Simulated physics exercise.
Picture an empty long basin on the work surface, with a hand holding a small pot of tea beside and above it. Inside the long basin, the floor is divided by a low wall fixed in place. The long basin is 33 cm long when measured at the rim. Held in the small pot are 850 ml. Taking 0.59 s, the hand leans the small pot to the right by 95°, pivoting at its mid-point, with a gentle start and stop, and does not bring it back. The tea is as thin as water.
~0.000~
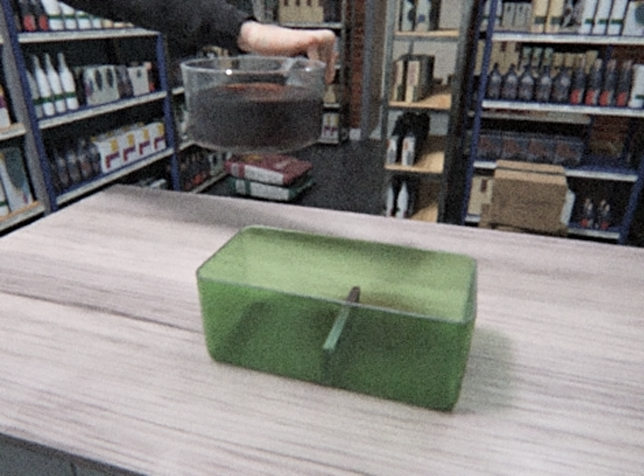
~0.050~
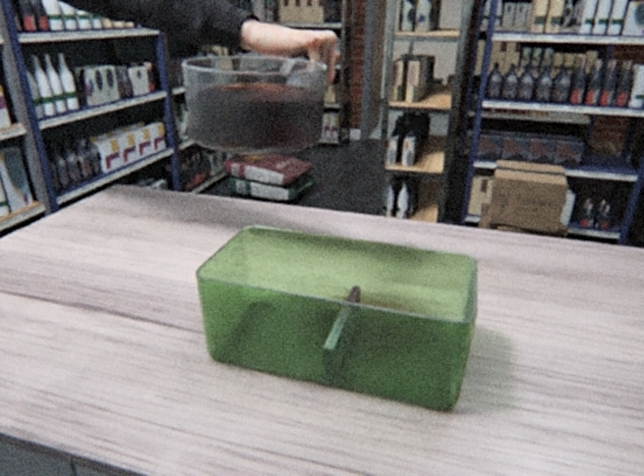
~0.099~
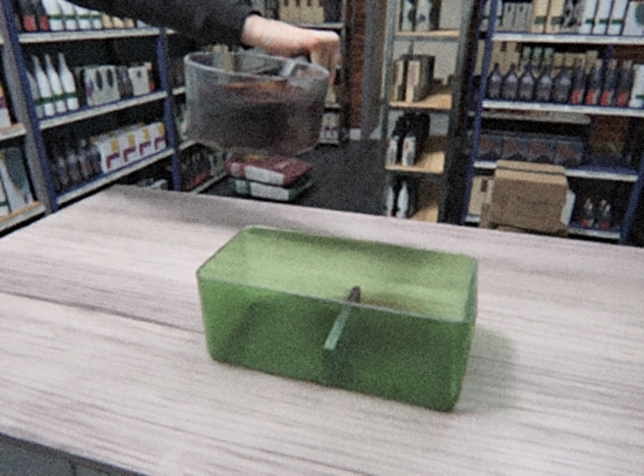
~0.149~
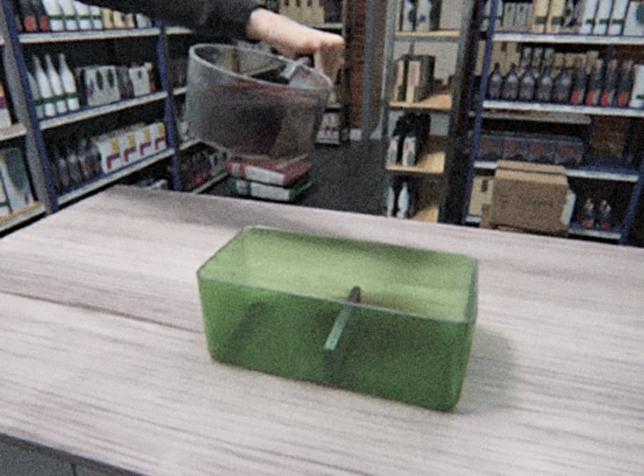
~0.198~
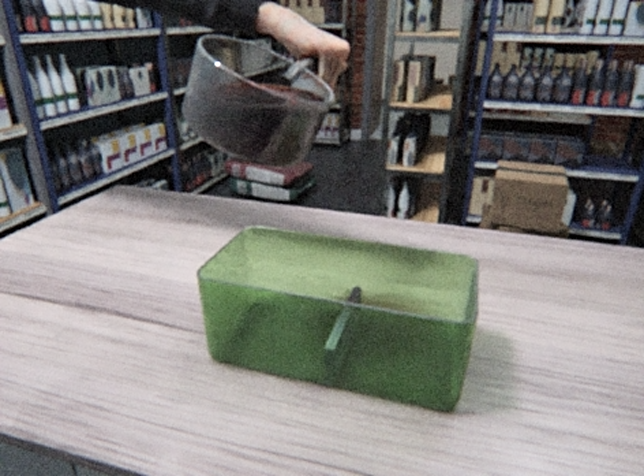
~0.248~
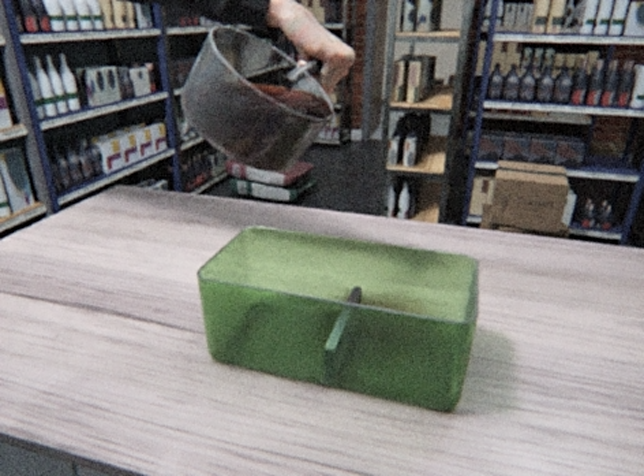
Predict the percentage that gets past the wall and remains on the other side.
The other side holds about 84 % in the end.
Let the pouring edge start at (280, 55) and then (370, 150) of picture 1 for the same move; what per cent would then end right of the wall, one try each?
25 and 90 %.
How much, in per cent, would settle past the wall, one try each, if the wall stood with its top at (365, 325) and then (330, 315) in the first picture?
First try about 45 %, second try about 85 %.
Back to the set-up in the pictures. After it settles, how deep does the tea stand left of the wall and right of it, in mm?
Roughly 6 mm on the left side and 32 mm on the right side.
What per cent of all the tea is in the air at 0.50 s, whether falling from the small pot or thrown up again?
Around 52 in a hundred.
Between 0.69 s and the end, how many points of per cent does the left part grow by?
About 10 percent, give or take.
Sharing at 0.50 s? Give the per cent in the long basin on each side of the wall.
Left roughly 0, right roughly 10.
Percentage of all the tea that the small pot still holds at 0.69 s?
Share remaining: Approx. 14 %.
Then, 0.50 s in, the tilt is 90° and 37 per cent is still to pour, 0 is left of the wall and 10 right of it.
Then, 0.69 s in, the tilt is 95° and 14 per cent is still to pour, 6 is left of the wall and 68 right of it.
Then, 0.88 s in, the tilt is 95° and 4 per cent is still to pour, 10 is left of the wall and 79 right of it.
Then, 1.09 s in, the tilt is 95° and 1 per cent is still to pour, 12 is left of the wall and 83 right of it.
Finally, 15 per cent lies left of the wall, 84 right of it and 2 outside.
